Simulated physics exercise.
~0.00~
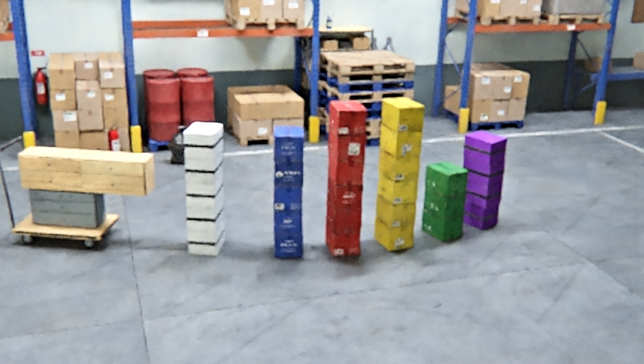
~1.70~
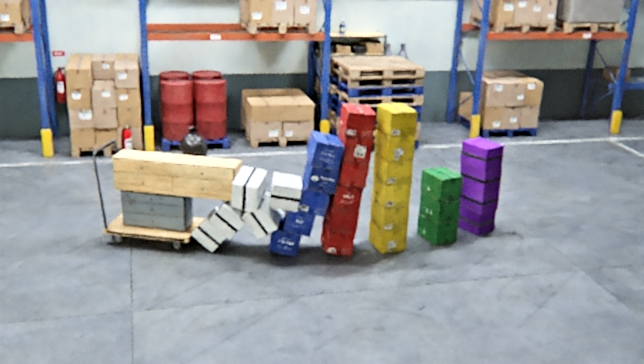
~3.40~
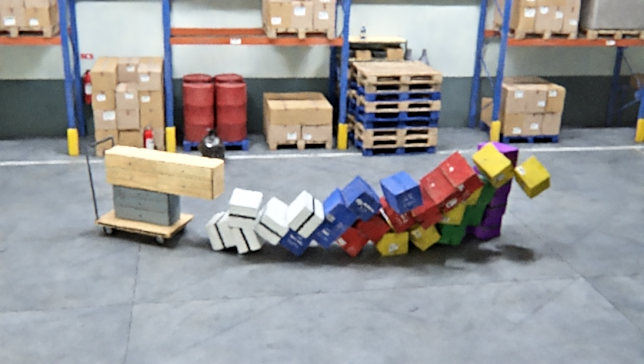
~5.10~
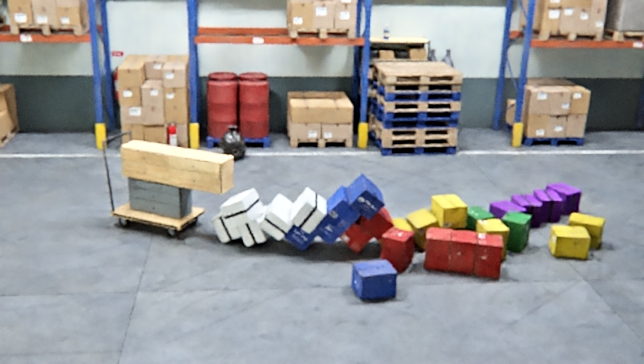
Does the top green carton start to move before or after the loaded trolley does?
The top green carton starts to move after the trolley, which is already rolling toward the pale pile while the green pile still stands.
